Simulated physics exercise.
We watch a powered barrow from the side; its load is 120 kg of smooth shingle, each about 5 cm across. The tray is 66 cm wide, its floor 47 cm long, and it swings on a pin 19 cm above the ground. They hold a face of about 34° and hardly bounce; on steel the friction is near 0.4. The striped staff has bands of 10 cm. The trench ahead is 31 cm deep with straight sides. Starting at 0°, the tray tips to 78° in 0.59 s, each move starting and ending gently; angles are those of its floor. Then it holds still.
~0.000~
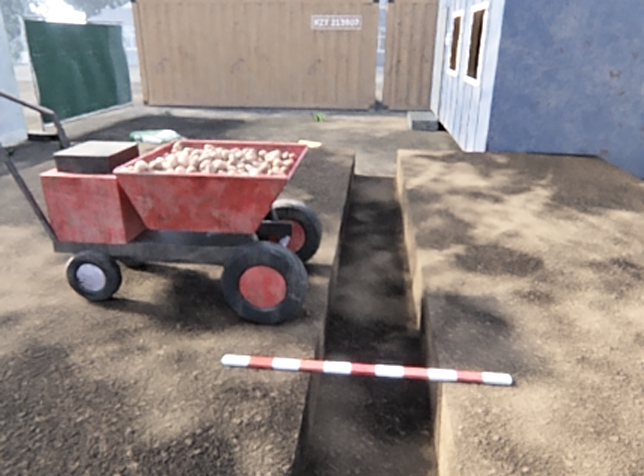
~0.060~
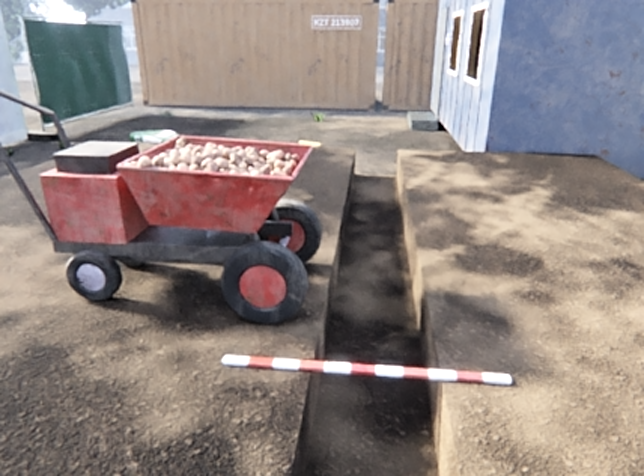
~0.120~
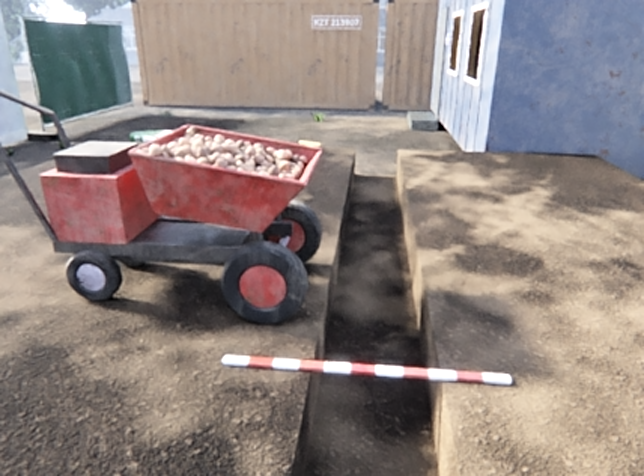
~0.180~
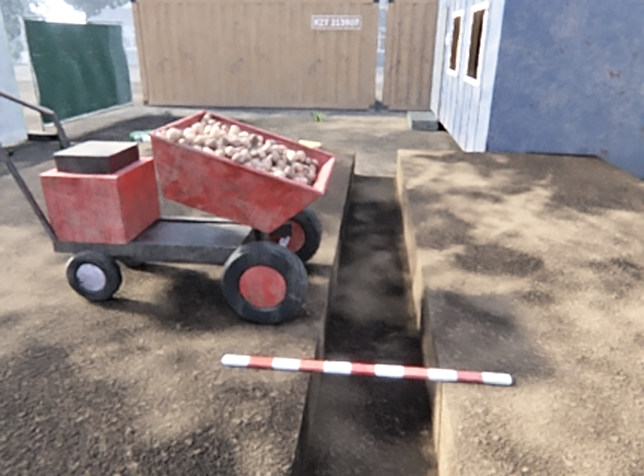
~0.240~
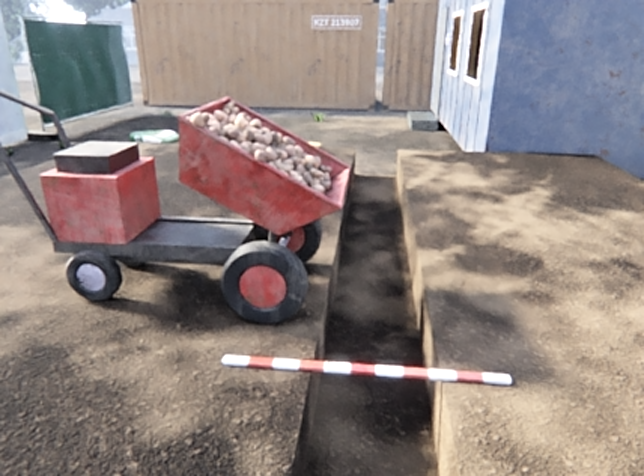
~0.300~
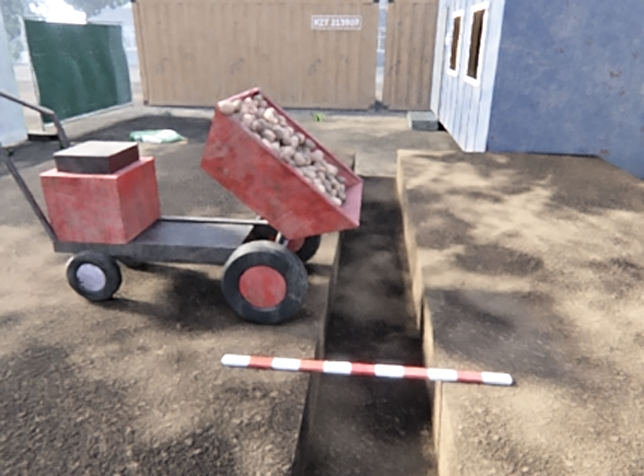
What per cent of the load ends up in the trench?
Close to 48 in a hundred.
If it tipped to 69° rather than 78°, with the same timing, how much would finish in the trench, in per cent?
Then about 50 per cent.
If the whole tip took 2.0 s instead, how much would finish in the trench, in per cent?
It would be near 80 per cent.
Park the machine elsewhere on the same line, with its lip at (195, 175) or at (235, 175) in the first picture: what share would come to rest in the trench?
About 100 and 95 per cent.
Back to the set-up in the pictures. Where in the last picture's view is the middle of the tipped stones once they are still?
Near (439, 296).
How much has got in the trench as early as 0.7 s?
Some 30 per cent.
After 0.4 s the floor is at 65°; 100 % in the tray; the foremost stones are at (376, 226).
After 0.7 s the floor is at 78°; 43 % in the tray, 28 % in the trench, 29 % past the trench; the foremost stones are at (473, 298).
After 1.0 s the floor is at 78°; 5 % in the tray, 43 % in the trench, 52 % past the trench; the foremost stones are past the picture's edge.
After 3.0 s the floor is at 78°; 0 % in the tray, 48 % in the trench, 52 % past the trench; the foremost stones are past the picture's edge.
